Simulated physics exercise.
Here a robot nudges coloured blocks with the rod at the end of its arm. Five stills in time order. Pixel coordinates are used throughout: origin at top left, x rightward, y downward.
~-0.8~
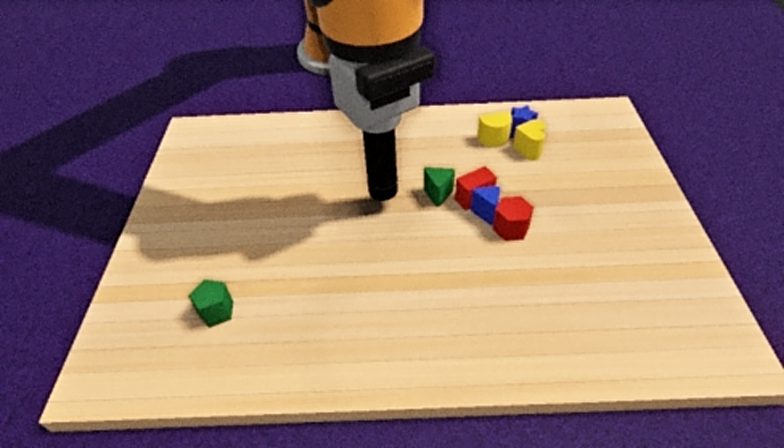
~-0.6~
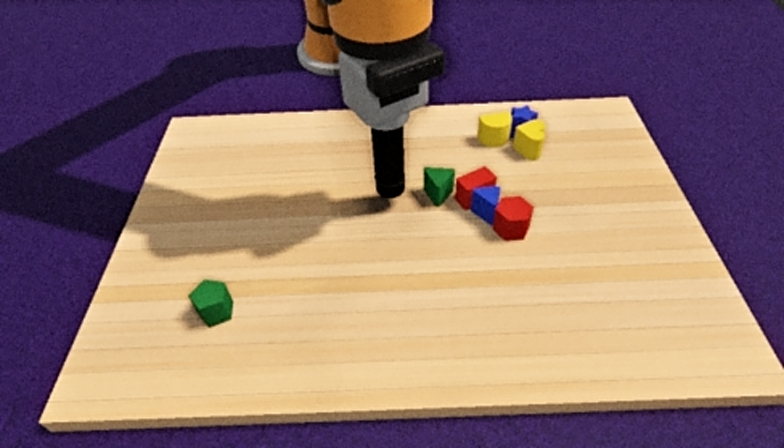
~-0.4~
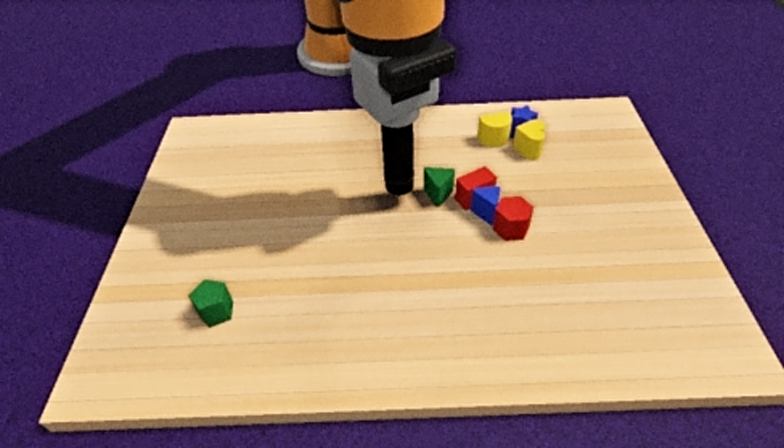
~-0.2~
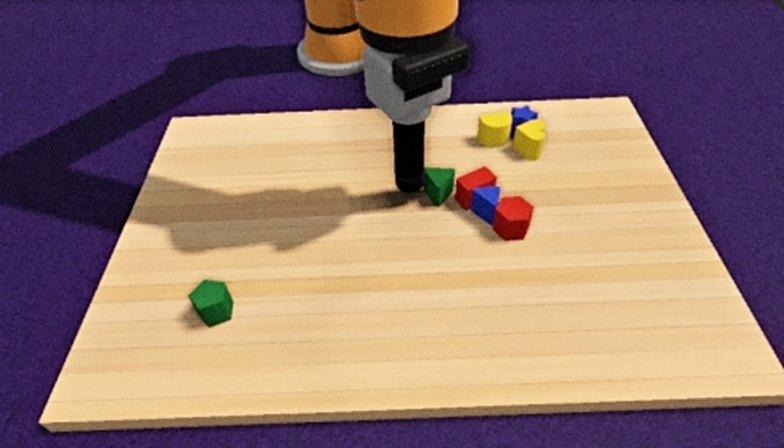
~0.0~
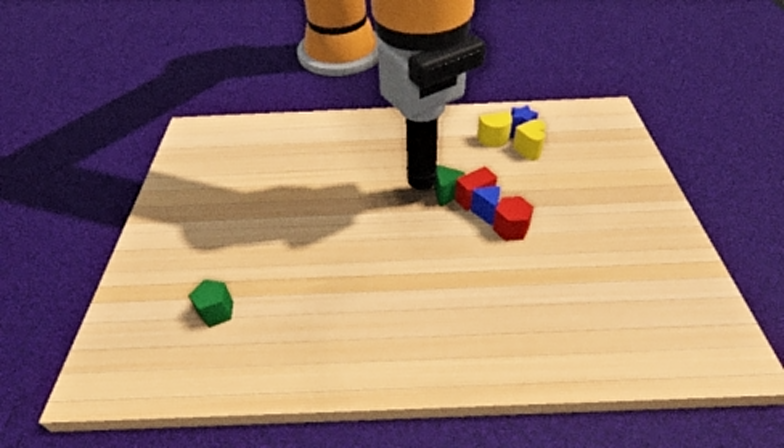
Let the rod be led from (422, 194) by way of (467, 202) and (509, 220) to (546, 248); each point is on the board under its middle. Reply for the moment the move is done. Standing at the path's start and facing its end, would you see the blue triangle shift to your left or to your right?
Facing the way the path runs, start to end, you'll find the blue triangle has shifted right.
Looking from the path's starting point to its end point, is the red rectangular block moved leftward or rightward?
Shifts left.
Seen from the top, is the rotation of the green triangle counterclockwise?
That would be a yes.
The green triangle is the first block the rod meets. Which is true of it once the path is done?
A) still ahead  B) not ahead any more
The one that fits is B, not ahead any more.
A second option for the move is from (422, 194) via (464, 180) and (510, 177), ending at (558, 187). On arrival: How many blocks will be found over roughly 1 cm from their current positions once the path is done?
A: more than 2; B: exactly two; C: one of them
B.
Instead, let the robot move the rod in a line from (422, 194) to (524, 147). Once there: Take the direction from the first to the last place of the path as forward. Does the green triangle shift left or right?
It's pushed right.
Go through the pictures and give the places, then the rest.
In the first frame, lower end of the rod (383, 192), tops of blocks, green triangle (439, 174), red rectangular block (477, 177), blue triangle (489, 193), red hexagon (515, 208).
In the second frame, rod (391, 189), blocks as before.
In the third frame, rod (399, 187), blocks as before.
In the fourth frame, rod (410, 184), blocks as before.
In the fifth frame, rod (422, 181), green triangle (447, 174), red rectangular block (477, 178), blue triangle (489, 193), red hexagon (515, 208).
What follows on the original path. One third of the way, rod (468, 189); green triangle (488, 170), turned 30° anticlockwise; red rectangular block (515, 183), turned 55° clockwise; blue triangle (499, 197); red hexagon (522, 211).
Two thirds of the way, rod (512, 207); green triangle (495, 169), turned 40° anticlockwise; red rectangular block (526, 182), turned 65° clockwise; blue triangle (540, 216), turned 20° clockwise; red hexagon (561, 234).
At the end, rod (549, 235); green triangle (495, 169), turned 40° anticlockwise; red rectangular block (526, 182), turned 65° clockwise; blue triangle (581, 246), turned 20° clockwise; red hexagon (607, 265).
